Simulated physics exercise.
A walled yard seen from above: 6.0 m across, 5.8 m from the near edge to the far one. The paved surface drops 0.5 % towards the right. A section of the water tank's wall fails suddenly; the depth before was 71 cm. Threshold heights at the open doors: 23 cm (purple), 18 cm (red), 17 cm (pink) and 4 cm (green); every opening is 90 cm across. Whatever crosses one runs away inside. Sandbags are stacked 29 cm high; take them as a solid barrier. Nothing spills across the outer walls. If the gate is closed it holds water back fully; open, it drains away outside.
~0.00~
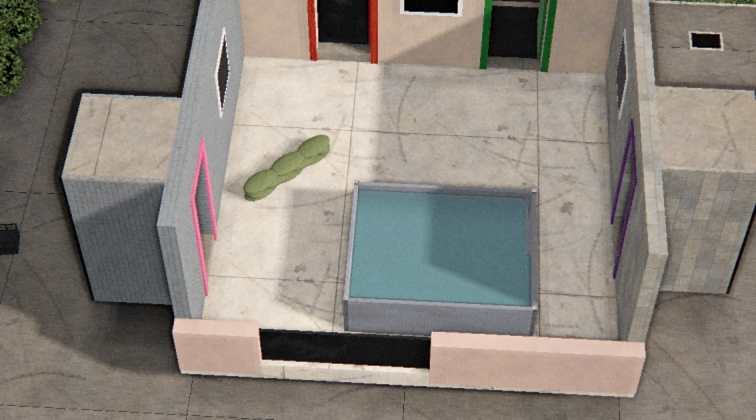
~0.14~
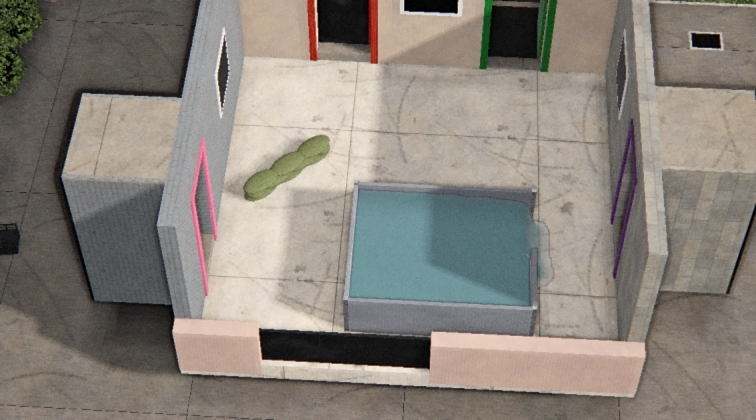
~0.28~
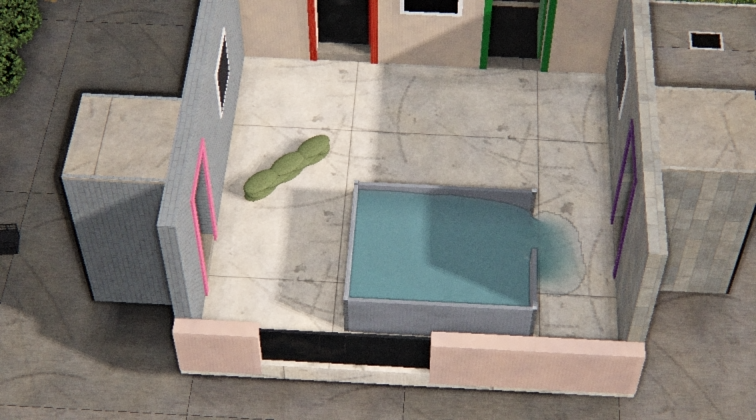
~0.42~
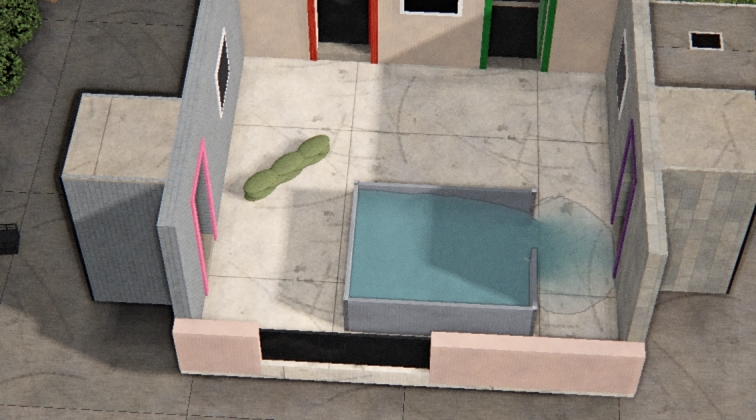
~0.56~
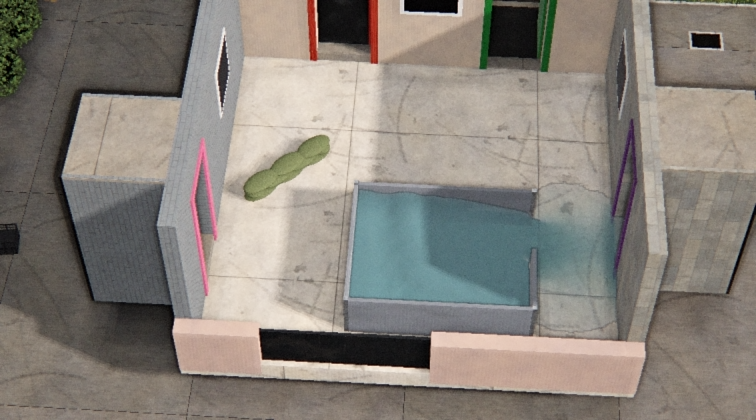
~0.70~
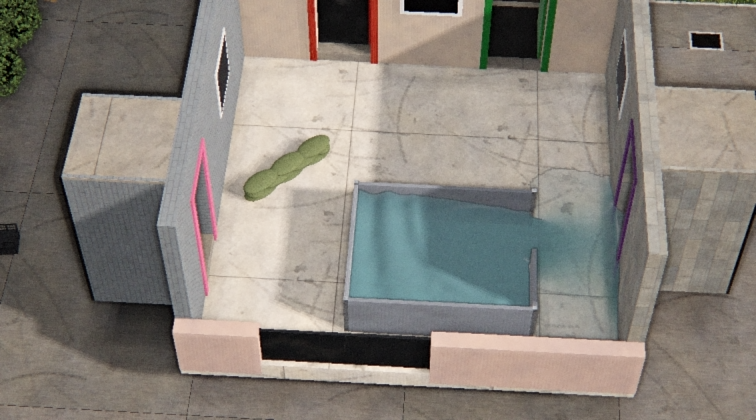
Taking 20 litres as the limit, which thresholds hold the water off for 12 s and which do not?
Within that time: At the purple door it passes the limit; at the red door it stays under the limit; at the pink door it stays under the limit; at the green door it passes the limit.
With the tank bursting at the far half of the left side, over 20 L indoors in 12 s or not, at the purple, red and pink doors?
Against that limit: Purple below, red not over, pink past it.
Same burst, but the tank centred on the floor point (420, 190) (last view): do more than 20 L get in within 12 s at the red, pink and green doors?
Against that limit: Red below, pink not over, green over.
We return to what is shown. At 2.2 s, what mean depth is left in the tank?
About 44 cm.
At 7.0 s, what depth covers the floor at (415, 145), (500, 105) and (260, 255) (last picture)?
About 3, 10 and 4 cm.
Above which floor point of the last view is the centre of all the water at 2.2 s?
At about (486, 261).
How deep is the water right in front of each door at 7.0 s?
Depths in cm: Purple 20, red 5, pink 8, green 12.
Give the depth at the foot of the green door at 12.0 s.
Roughly 9.5 cm deep.
After 1.4 s water covers 15 % of the floor and is deepest (48 cm) near (608, 248); purple door 50 cm at the sill, 91 L in, red door not reached, pink door not reached, green door not reached.
After 2.2 s water covers 30 % of the floor and is deepest (44 cm) near (608, 257); purple door 46 cm at the sill, 233 L in, red door not reached, pink door not reached, green door 10 cm at the sill, 1 L in.
After 3.5 s water covers 45 % of the floor and is deepest (34 cm) near (608, 248); purple door 34 cm at the sill, 352 L in, red door 2 cm at the sill, 0 L in, pink door not reached, green door 15 cm at the sill, 61 L in.
After 7.0 s water covers 85 % of the floor and is deepest (21 cm) near (608, 257); purple door 20 cm at the sill, 414 L in, red door 5 cm at the sill, 0 L in, pink door 8 cm at the sill, 0 L in, green door 12 cm at the sill, 187 L in.
After 12.0 s water covers 95 % of the floor and is deepest (14 cm) near (607, 238); purple door 14 cm at the sill, 415 L in, red door 10 cm at the sill, 0 L in, pink door 9 cm at the sill, 0 L in, green door 10 cm at the sill, 279 L in.
